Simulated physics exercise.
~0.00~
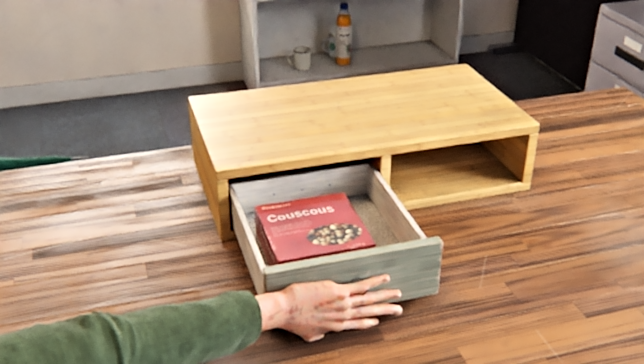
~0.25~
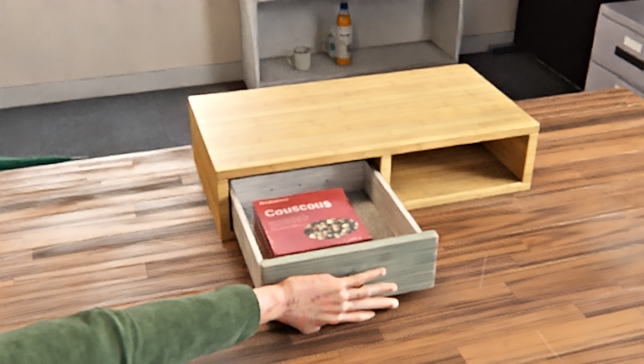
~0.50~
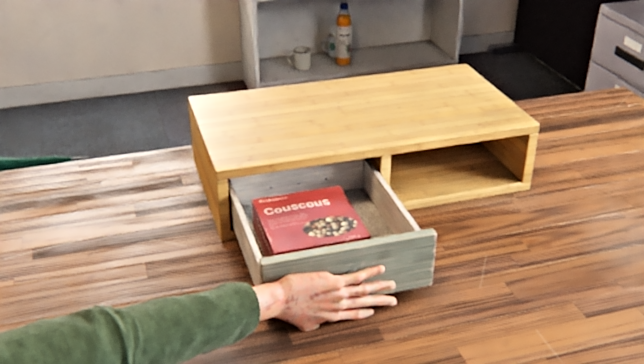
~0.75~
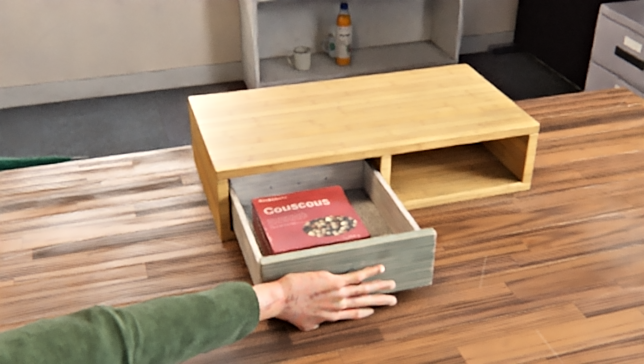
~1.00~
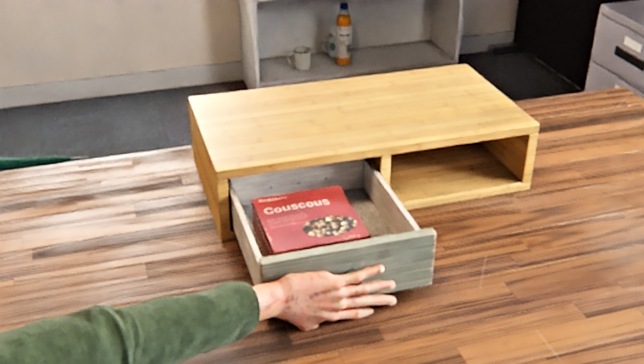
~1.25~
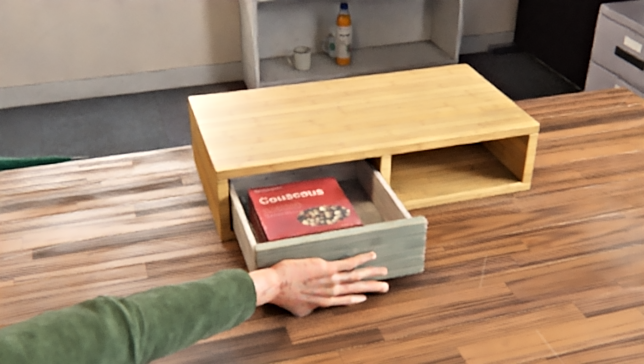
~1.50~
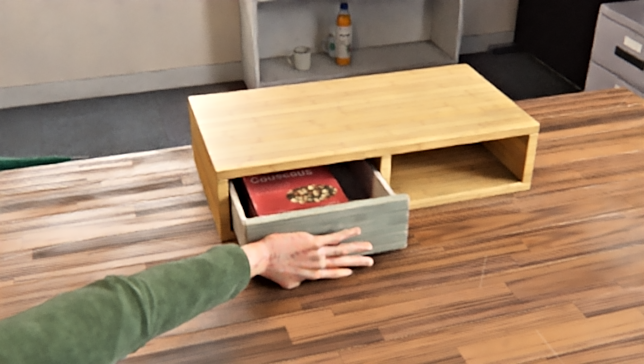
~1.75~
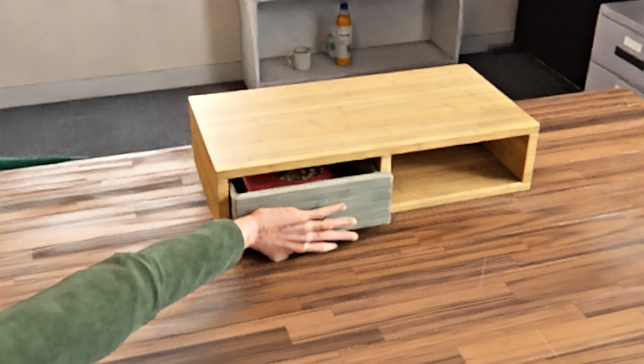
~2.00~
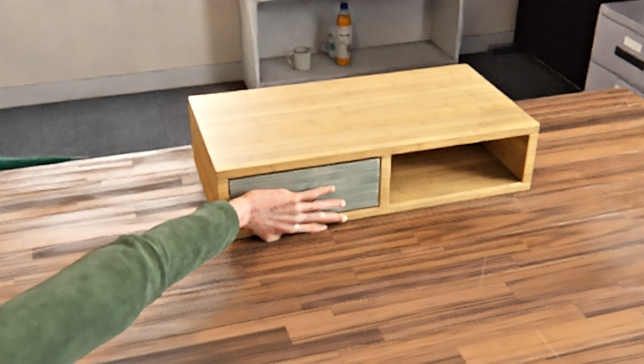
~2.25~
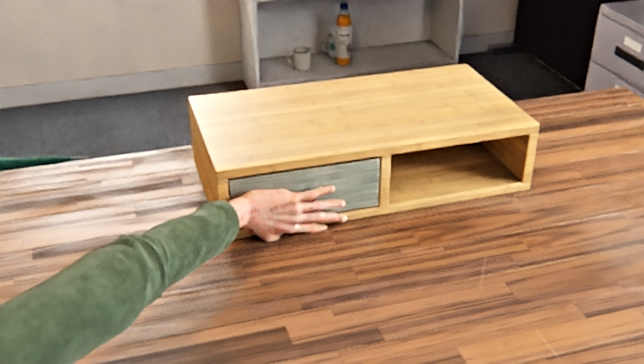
The video shows a hand in a green sleeve resting against an open gray drawer holding a red couscous box, in a wooden chest on a table. After a pause, the hand pushes the drawer inward until it shuts flush, hiding the box.
